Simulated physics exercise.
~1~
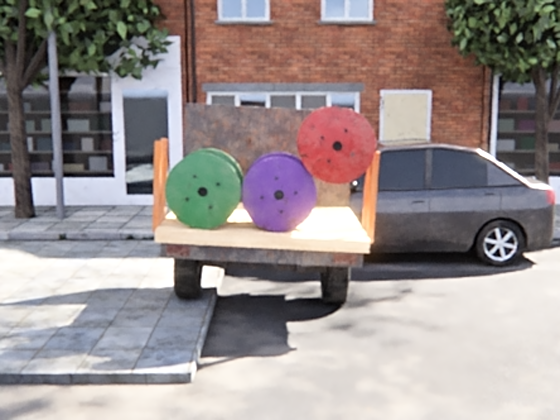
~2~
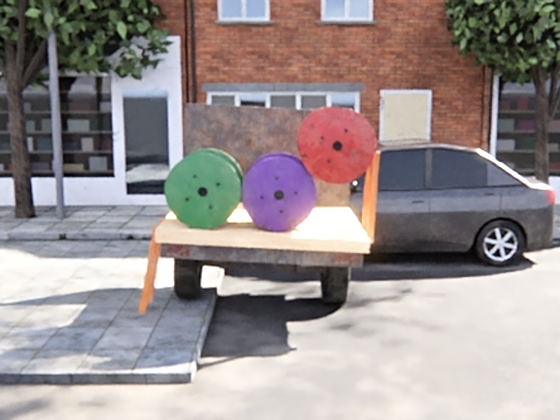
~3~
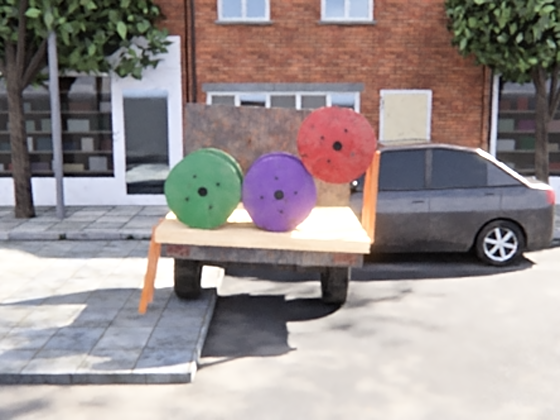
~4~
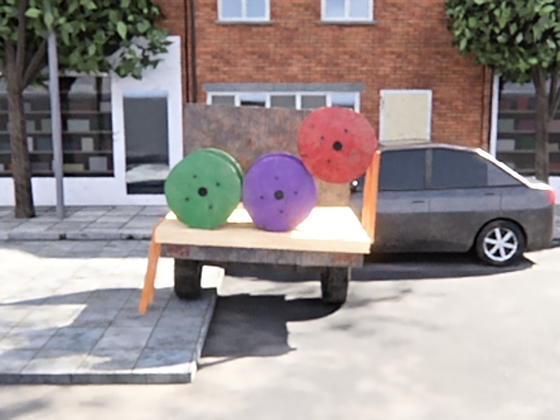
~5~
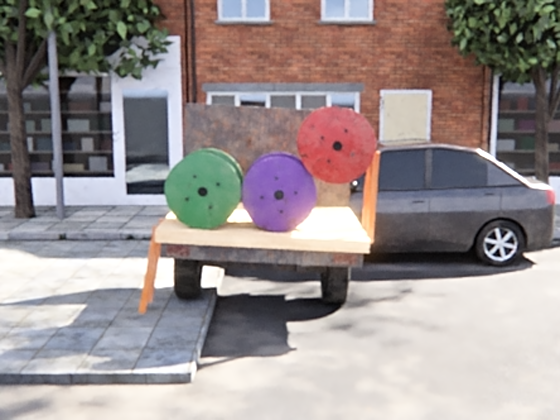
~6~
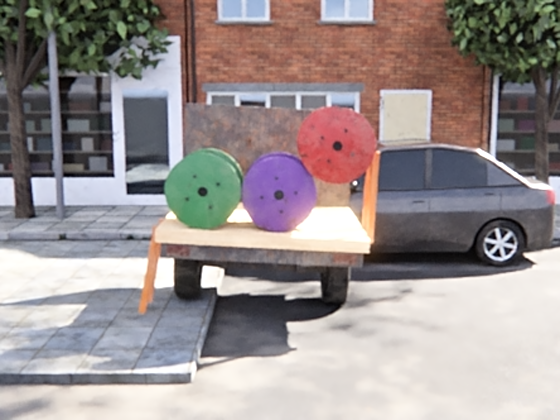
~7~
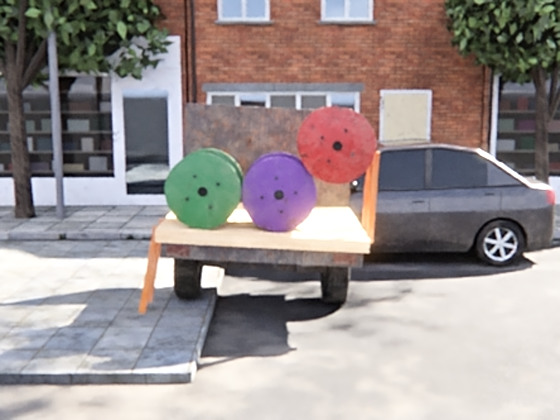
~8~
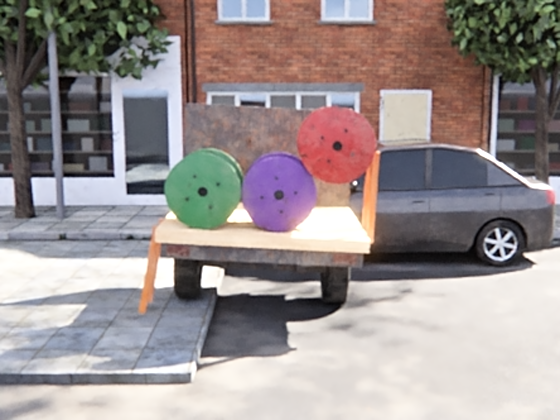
A parked trailer's left orange post swings down, but all three reels stay put.
